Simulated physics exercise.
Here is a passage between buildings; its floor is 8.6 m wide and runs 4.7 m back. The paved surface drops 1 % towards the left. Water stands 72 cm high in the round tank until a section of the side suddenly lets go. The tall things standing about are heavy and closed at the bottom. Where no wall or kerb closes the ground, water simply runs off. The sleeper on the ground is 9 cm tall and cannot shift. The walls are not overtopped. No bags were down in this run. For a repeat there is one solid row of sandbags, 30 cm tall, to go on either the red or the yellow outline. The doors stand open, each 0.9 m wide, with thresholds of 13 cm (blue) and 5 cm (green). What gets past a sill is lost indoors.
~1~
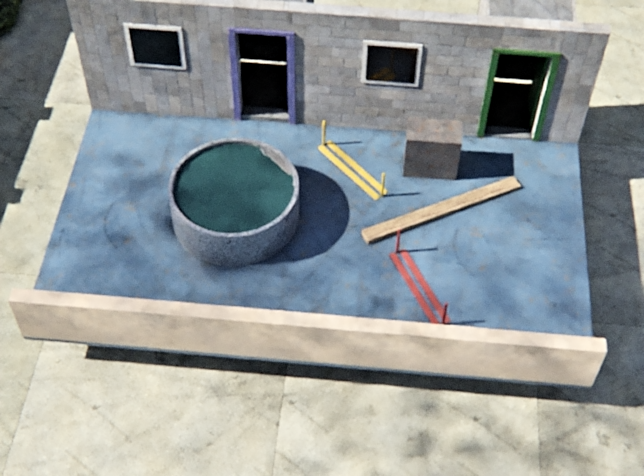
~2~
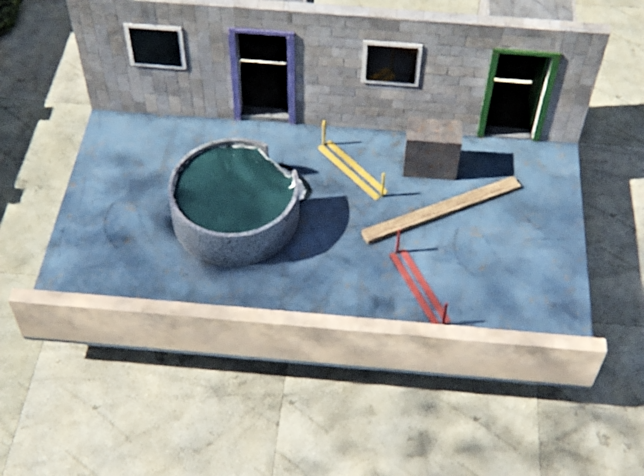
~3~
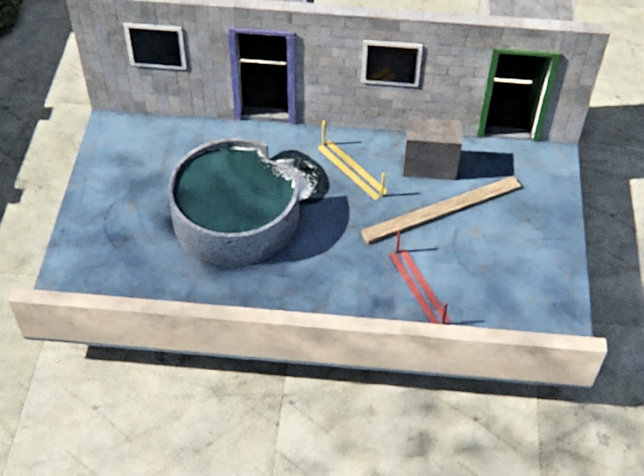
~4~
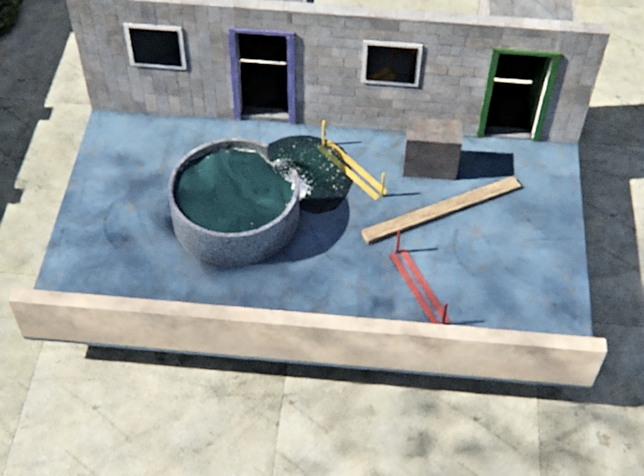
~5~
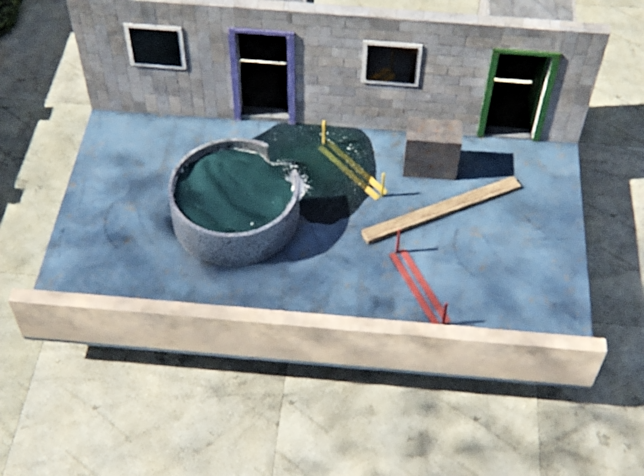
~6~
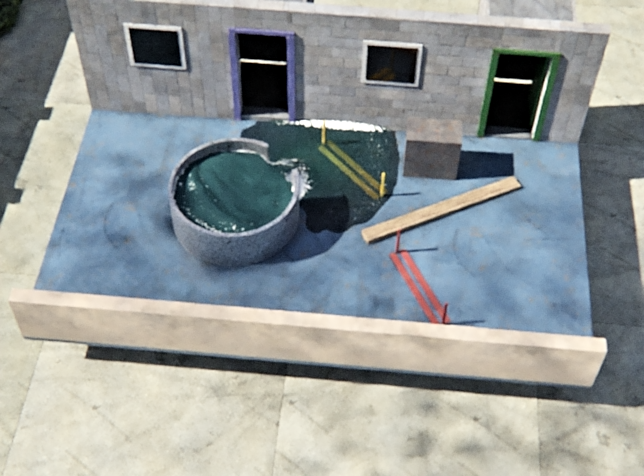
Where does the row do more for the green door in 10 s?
Lay them on the yellow one.
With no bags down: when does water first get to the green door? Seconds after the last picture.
Green 0.6 s.
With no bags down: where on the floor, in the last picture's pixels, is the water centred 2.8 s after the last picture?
Around (308, 186).
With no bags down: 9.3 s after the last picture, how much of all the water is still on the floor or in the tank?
Roughly 58 in a hundred.
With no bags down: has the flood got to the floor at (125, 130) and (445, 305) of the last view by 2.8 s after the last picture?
In that order: Under water, dry.
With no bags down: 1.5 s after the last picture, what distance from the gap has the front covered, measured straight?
Roughly 5.2 m.
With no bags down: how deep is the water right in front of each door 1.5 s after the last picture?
Depths in cm: Blue 12, green 6.
Then, 0.7 s after the last picture water covers 20 % of the floor and is deepest (36 cm) near (286, 182) in the run without bags; in at the green door, 0 L with no bags, 0 L with the row on red, 0 L on yellow.
Then, 1.5 s after the last picture water covers 30 % of the floor and is deepest (31 cm) near (401, 131) in the run without bags; in at the green door, 0 L with no bags, 0 L with the row on red, 0 L on yellow.
Then, 2.8 s after the last picture water covers 40 % of the floor and is deepest (23 cm) near (371, 143) in the run without bags; in at the green door, 12 L with no bags, 14 L with the row on red, 1 L on yellow.
Then, 5.3 s after the last picture water covers 45 % of the floor and is deepest (15 cm) near (323, 133) in the run without bags; in at the green door, 24 L with no bags, 25 L with the row on red, 2 L on yellow.
Then, 9.3 s after the last picture water covers 50 % of the floor and is deepest (10 cm) near (330, 155) in the run without bags; in at the green door, 37 L with no bags, 38 L with the row on red, 6 L on yellow.
